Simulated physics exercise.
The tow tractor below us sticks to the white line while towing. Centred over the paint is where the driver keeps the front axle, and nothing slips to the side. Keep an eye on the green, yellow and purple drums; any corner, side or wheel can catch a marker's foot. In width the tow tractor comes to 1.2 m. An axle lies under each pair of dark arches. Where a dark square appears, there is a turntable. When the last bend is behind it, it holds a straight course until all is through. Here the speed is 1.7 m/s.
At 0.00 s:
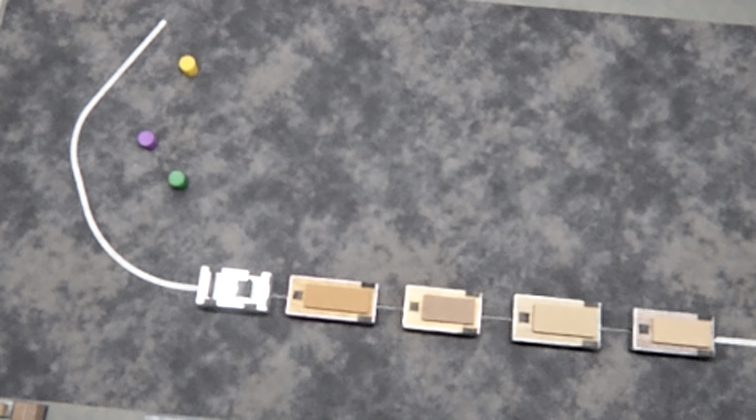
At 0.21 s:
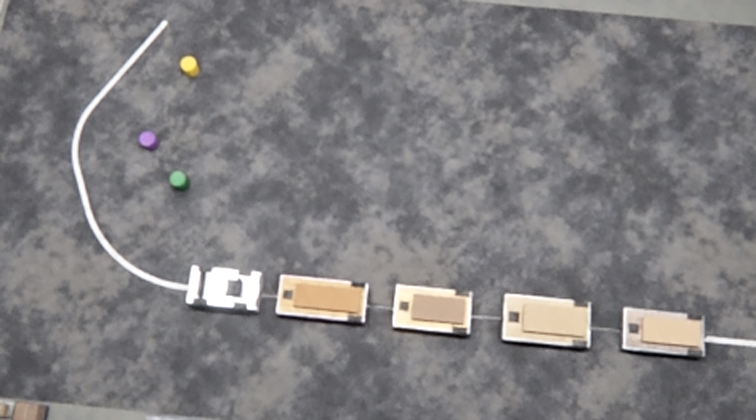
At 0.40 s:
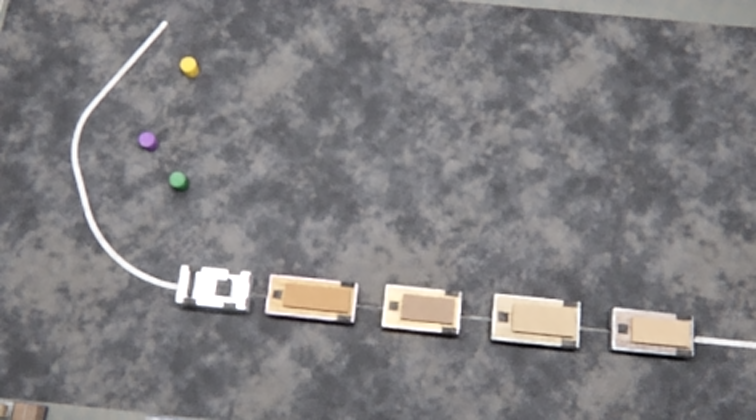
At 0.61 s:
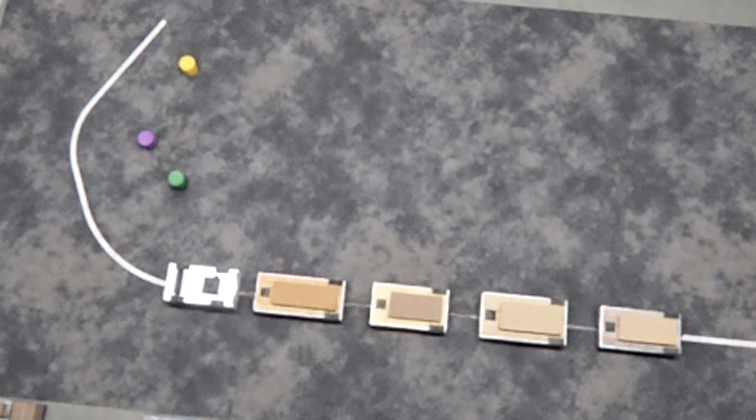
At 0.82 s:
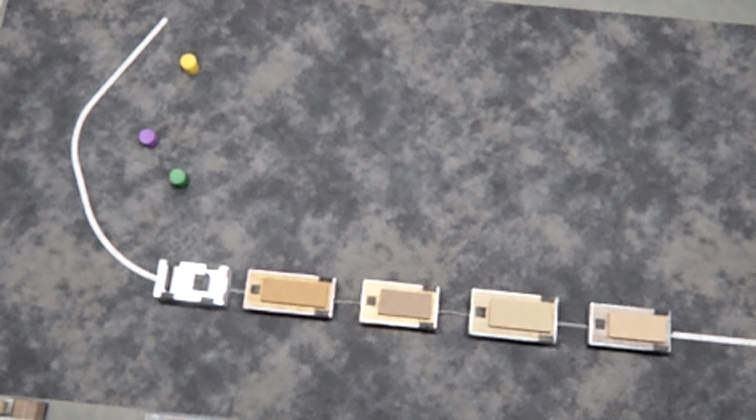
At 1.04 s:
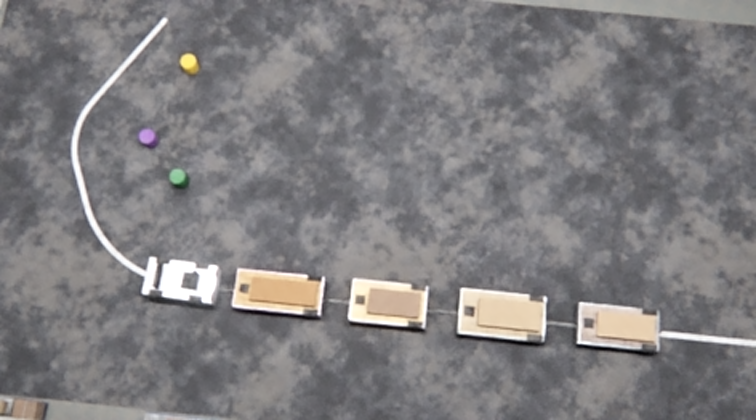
A white tow tractor pulls four loaded trailers slowly left along a curving white line.
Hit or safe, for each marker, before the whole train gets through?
Green is cleared, yellow is cleared, purple is not cleared.
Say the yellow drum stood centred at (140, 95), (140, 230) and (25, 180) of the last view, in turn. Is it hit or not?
Place one: Contact; place two: Contact; place three: No contact.
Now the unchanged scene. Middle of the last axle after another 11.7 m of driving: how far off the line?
Roughly 5 centimetres.
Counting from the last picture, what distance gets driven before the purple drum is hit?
17.5 m.
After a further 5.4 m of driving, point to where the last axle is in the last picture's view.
Roughly pixel (492, 313).
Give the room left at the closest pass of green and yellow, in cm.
Green: 15; yellow: 15.
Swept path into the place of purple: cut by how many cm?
Purple about 65.
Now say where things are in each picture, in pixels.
The first picture shows nose (204, 285); last axle (705, 335); still straight; green (179, 181), yellow (189, 67), purple (148, 141); 4 trailers.
The second picture shows nose (194, 284); last axle (695, 335); still straight.
The third picture shows nose (184, 284); last axle (684, 335); still straight.
The fourth picture shows nose (171, 282); last axle (671, 333); still straight.
The fifth picture shows nose (162, 278); last axle (661, 330); still straight.
The sixth picture shows nose (151, 276); last axle (650, 330); turned 2°; green (179, 179), yellow (190, 65), purple (149, 139).
By 11.4 s, the last axle is at (201, 253) of the last picture, 100 cm off the line; the third trailer has hit purple.
By 13.6 s, the last axle is at (146, 185) of the last picture, 220 cm off the line; green has been passed with 15 cm to spare.
By 16.8 s, the last axle is at (161, 50) of the last picture, 100 cm off the line; yellow has been passed with 15 cm to spare.
By 18.5 s, the last axle is out of the picture, 40 cm off the line; 1 of 3 struck in all.
